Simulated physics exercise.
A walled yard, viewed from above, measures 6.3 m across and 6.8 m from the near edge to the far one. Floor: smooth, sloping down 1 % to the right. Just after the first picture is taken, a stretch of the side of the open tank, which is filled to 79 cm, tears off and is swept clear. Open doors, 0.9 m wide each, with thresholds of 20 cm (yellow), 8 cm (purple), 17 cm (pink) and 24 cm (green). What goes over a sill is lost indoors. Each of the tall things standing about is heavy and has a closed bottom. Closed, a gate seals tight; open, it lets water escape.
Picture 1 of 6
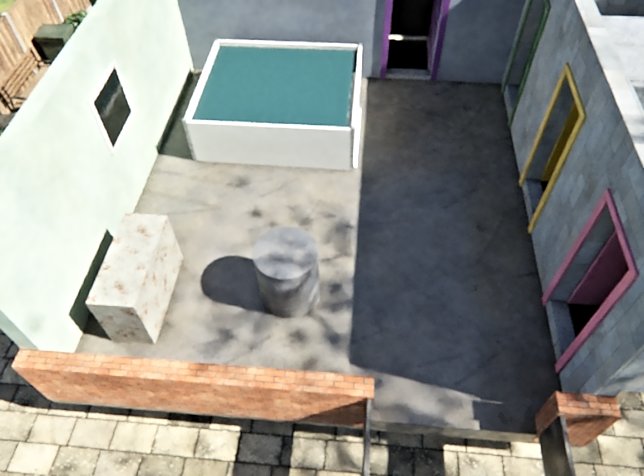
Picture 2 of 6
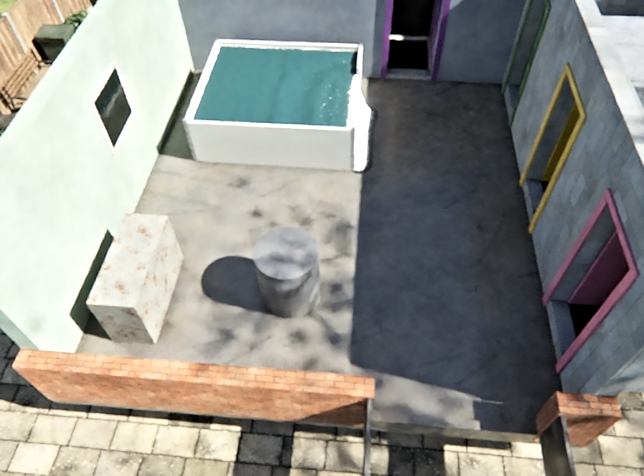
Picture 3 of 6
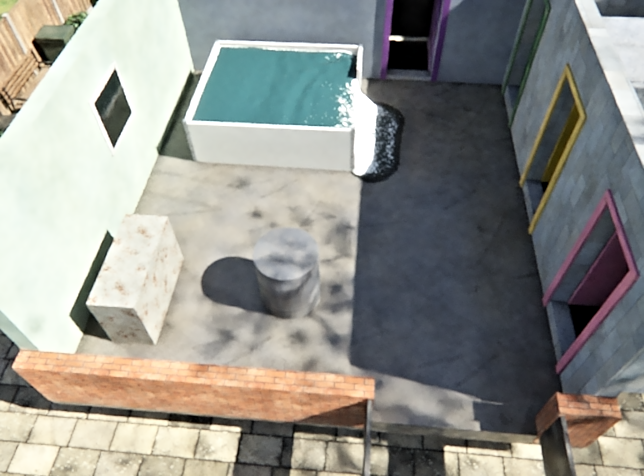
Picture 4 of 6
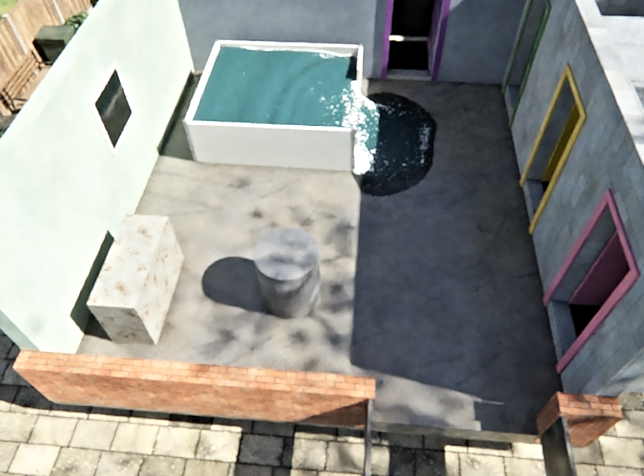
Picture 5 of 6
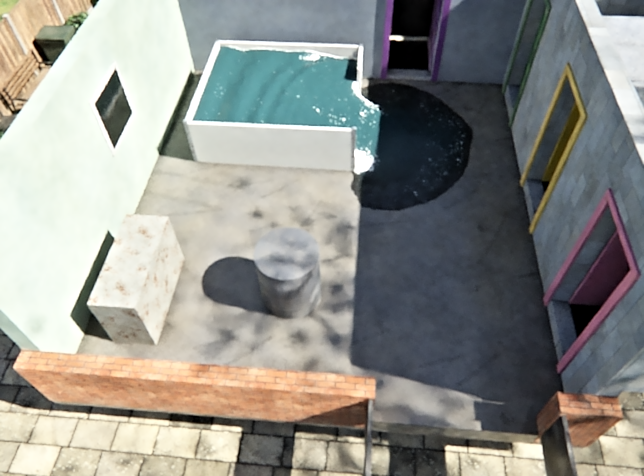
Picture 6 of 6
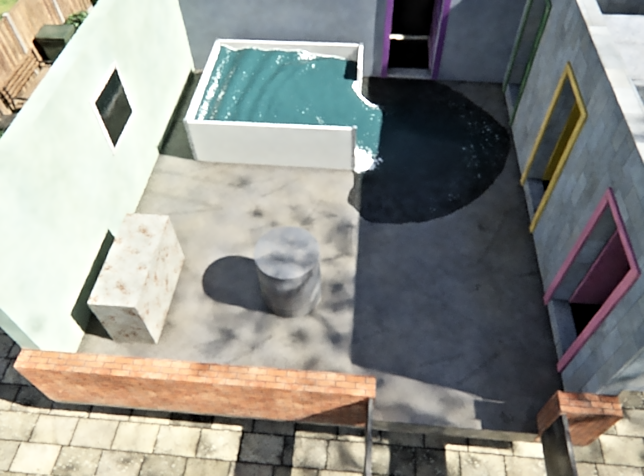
We see a walled yard from above, where the right side of a white tank of teal water gives way and water pours through the gap, spreading in a widening dark pool across the shaded floor toward the right.
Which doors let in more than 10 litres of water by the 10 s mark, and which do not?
By then, the yellow door lets in more than that, the purple door lets in more than that, the pink door does not, the green door lets in more than that.
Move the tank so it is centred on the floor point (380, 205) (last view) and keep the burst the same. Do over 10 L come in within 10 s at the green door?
Green: Within limit.
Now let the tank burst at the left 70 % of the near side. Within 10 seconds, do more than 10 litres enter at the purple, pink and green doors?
Then: Purple above, pink past it, green not over.
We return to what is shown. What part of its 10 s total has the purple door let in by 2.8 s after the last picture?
That works out near 10%.
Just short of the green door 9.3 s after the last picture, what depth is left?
10.0 cm.
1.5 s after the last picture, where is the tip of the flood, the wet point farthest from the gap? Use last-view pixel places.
Around (564, 402).
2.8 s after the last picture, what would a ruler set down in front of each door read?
Measured in centimetres, the yellow door gives 29, the purple door 11, the pink door 14 and the green door 35.
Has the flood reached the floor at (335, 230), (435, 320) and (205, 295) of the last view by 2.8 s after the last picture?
First spot not yet wet, second submerged, third not yet wet.
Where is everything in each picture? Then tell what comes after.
In the first frame, the open tank at (279, 85) is whole and still, 79 cm deep.
In the second frame, water pours out at (354, 122) and has run 0.9 m, to (364, 170); typically 10 cm deep outside, 79 cm at the open tank's back.
In the third frame, water pours out at (354, 125) and has run 1.1 m, to (373, 178); typically 14 cm deep outside, 79 cm at the open tank's back.
In the fourth frame, the front is at (431, 123), 1.5 m from the gap at (354, 127); 2.9 m2 of floor is under water; 79 cm left at the back of the open tank.
In the fifth frame, the front is at (464, 126), 2.1 m from the gap at (354, 127); 5.1 m2 of floor is under water; 78 cm left at the back of the open tank.
In the sixth frame, the front is at (506, 140), 2.7 m from the gap at (354, 126); 7.5 m2 of floor is under water; 72 cm left at the back of the open tank.
Then, 0.7 s after the last picture water covers 30 % of the floor and is deepest (50 cm) near (505, 153); yellow door 33 cm at the sill, 3 L in, purple door 6 cm at the sill, 0 L in, pink door not reached, green door 33 cm at the sill, 4 L in.
Then, 1.5 s after the last picture water covers 40 % of the floor and is deepest (49 cm) near (502, 86); yellow door 40 cm at the sill, 61 L in, purple door 2 cm at the sill, 0 L in, pink door 15 cm at the sill, 0 L in, green door 43 cm at the sill, 44 L in.
Then, 2.8 s after the last picture water covers 50 % of the floor and is deepest (41 cm) near (502, 86); yellow door 29 cm at the sill, 148 L in, purple door 11 cm at the sill, 9 L in, pink door 14 cm at the sill, 0 L in, green door 35 cm at the sill, 127 L in.
Then, 5.3 s after the last picture water covers 70 % of the floor and is deepest (26 cm) near (567, 417); yellow door 21 cm at the sill, 173 L in, purple door 13 cm at the sill, 23 L in, pink door 12 cm at the sill, 0 L in, green door 18 cm at the sill, 156 L in.
Then, 9.3 s after the last picture water covers 90 % of the floor and is deepest (14 cm) near (564, 402); yellow door 14 cm at the sill, 175 L in, purple door 11 cm at the sill, 85 L in, pink door 10 cm at the sill, 1 L in, green door 10 cm at the sill, 156 L in.
